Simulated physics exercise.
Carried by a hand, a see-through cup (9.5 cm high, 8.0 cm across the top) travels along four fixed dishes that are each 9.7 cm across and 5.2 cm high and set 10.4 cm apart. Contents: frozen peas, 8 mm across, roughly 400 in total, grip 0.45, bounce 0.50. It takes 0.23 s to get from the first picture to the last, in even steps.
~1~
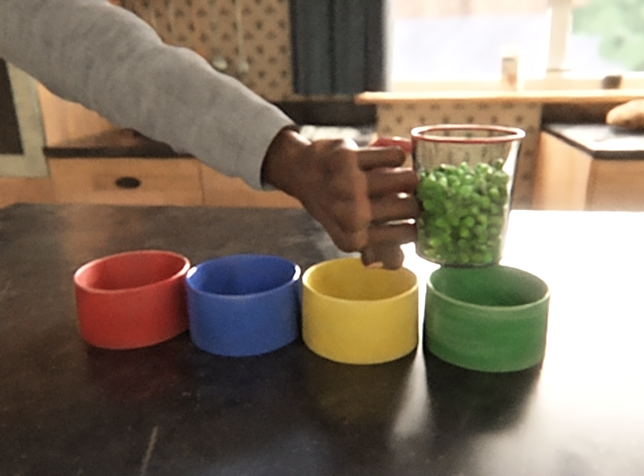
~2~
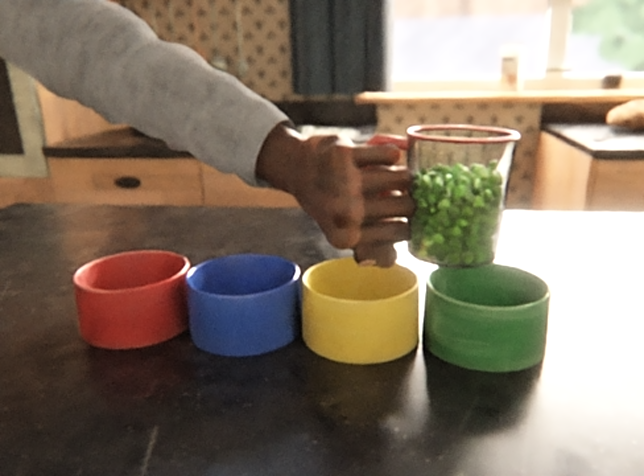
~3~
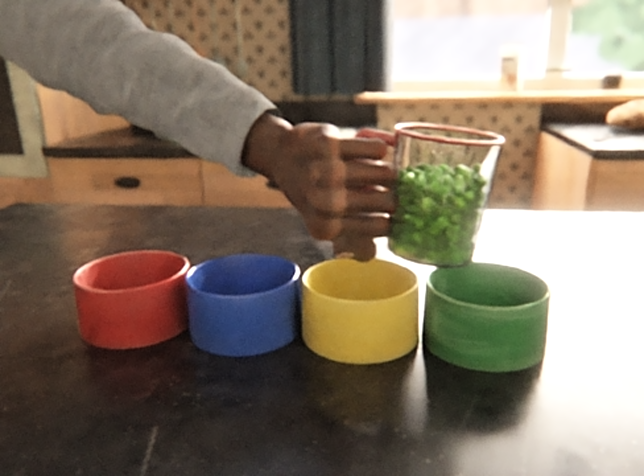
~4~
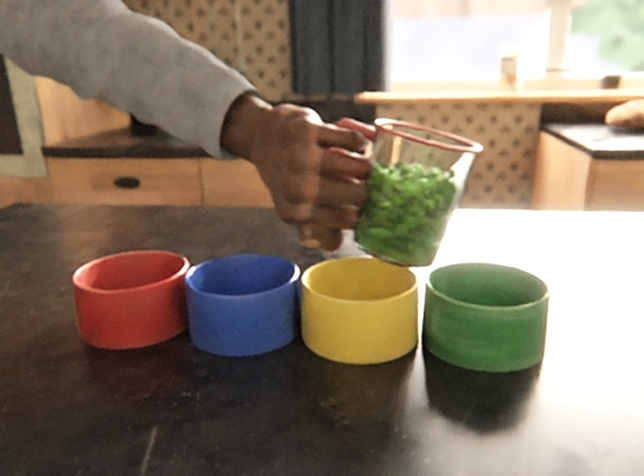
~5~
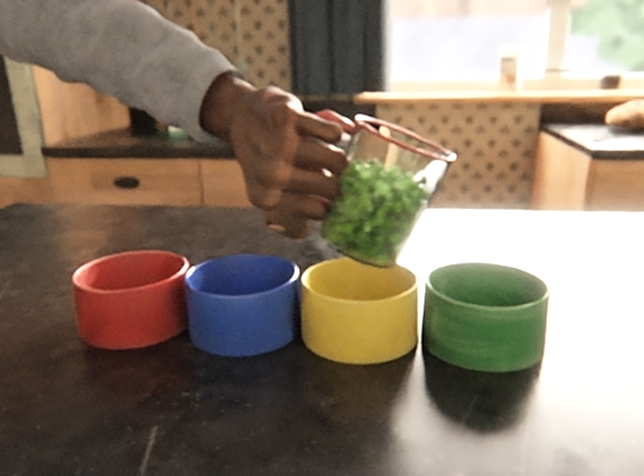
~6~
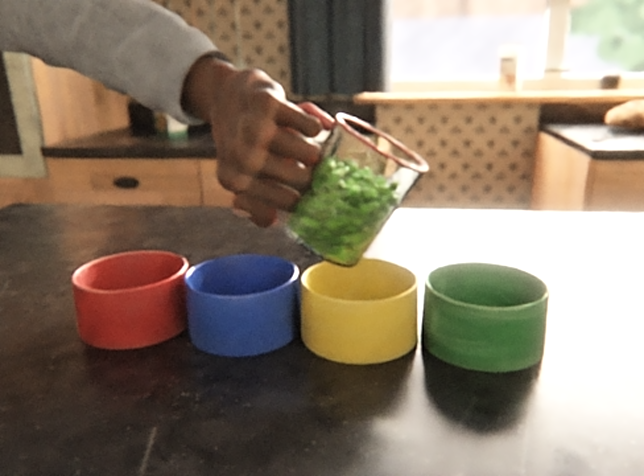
A hand at the end of a grey-sleeved arm, reaching in from the left, carries a see-through cup of green peas leftward above a dark kitchen counter, seen from the front and slightly above. Red, blue, yellow and green dishes stand in a row from left to right, with wooden cabinets and a bright window behind. The cup leans steadily further to the right as it travels from above the green dish to above the yellow one, while the dishes and camera stay still.
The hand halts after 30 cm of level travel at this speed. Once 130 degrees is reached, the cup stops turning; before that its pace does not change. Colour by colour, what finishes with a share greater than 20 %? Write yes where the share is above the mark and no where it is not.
Red: Yes, blue: No, green: No, yellow: No, counter: No.
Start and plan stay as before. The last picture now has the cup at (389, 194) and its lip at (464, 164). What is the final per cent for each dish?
Dish by dish: Red 50 percent, blue 40 percent, green 0 percent, yellow 0 percent.
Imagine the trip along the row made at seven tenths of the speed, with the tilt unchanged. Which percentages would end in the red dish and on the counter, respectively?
Result - red dish: 50; counter: 10.
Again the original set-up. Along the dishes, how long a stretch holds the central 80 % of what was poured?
The stretch is around 6 cm long.
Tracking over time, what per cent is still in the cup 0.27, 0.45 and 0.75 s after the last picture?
About 100, 95, 10 per cent.
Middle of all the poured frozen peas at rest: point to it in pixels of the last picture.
(148, 300).
Then, 0.27 s after the last picture, tilt 80 degrees; cup holds 100 %.
Then, 0.45 s after the last picture, tilt 113 degrees; cup holds 95 %, red 5 %.
Then, 0.75 s after the last picture, tilt 130 degrees; cup holds 10 %, red 80 %, blue 5 %.
In the end, red 90 %, blue 5 %, green 0 %, yellow 0 %, counter 5 %.
